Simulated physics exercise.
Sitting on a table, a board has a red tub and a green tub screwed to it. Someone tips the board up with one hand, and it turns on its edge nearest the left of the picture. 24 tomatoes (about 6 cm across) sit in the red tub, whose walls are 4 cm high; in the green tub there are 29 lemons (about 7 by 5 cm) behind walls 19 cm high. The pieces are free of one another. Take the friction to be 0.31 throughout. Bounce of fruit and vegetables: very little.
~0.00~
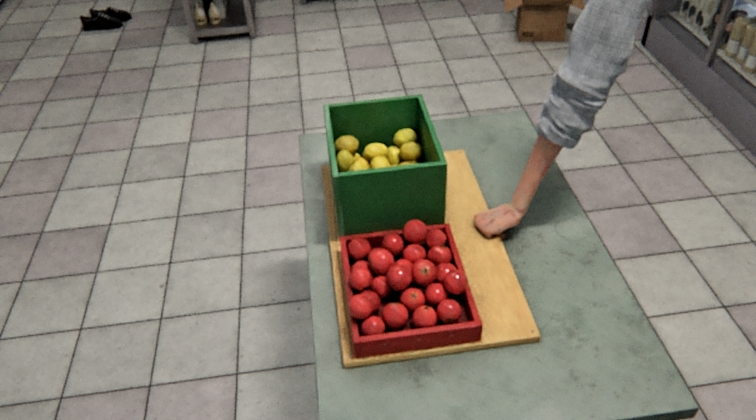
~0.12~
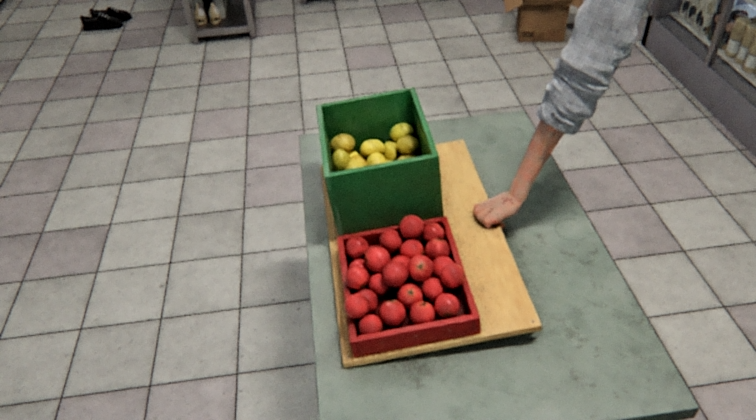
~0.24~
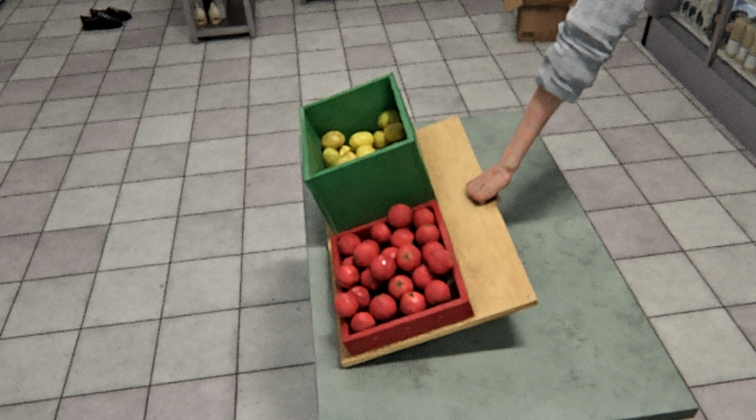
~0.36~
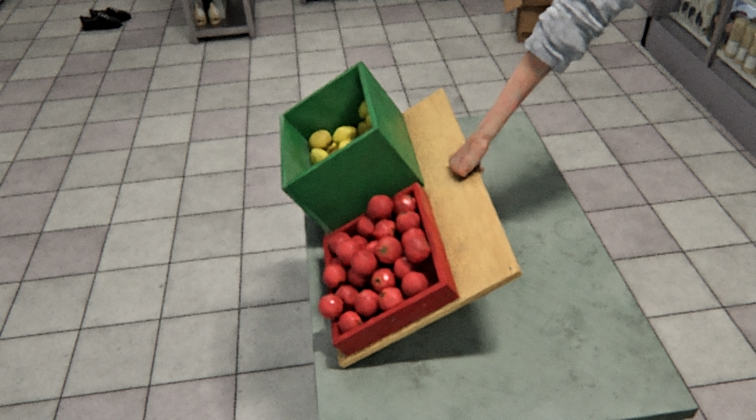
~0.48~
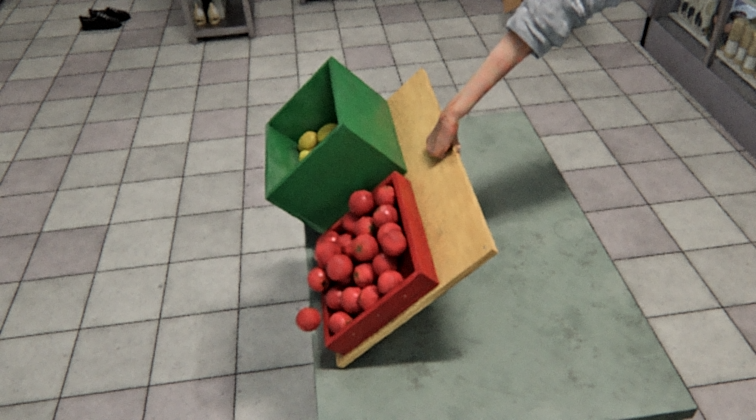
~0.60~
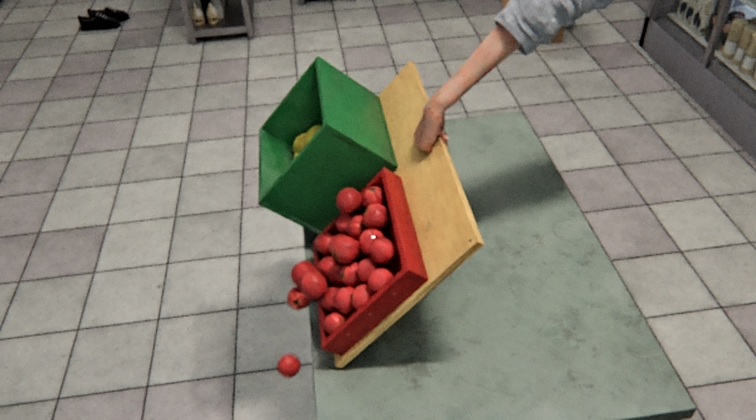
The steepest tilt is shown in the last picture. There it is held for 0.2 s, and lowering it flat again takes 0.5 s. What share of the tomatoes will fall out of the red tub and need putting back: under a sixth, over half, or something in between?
My money is on a spill of a sixth up to half of the load.
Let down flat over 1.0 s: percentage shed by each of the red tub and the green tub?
Then the red tub sheds 20 %, while the green tub sheds 0 %.
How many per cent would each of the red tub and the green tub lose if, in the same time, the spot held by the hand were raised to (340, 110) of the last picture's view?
In that case red tub sheds 60 percent of its load and green tub sheds 20 percent.
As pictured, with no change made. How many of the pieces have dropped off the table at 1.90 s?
I'd put the number around 6.
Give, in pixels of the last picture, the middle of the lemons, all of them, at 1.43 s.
Their middle is around (374, 182).
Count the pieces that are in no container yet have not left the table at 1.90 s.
About 0.
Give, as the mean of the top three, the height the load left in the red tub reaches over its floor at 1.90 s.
Around 6 centimetres.
After 0.81 s, tilt 48°; 6 of 24 out of the red tub and 0 of 29 out of the green tub.
After 1.07 s, tilt 21°; 6 of 24 out of the red tub and 0 of 29 out of the green tub.
After 1.43 s, tilt 0°; 6 of 24 out of the red tub and 0 of 29 out of the green tub.
Final count (at 1.90 s), 6 of 24 out of the red tub and 0 of 29 out of the green tub. Asked share, 6 of 24, 25 per cent.
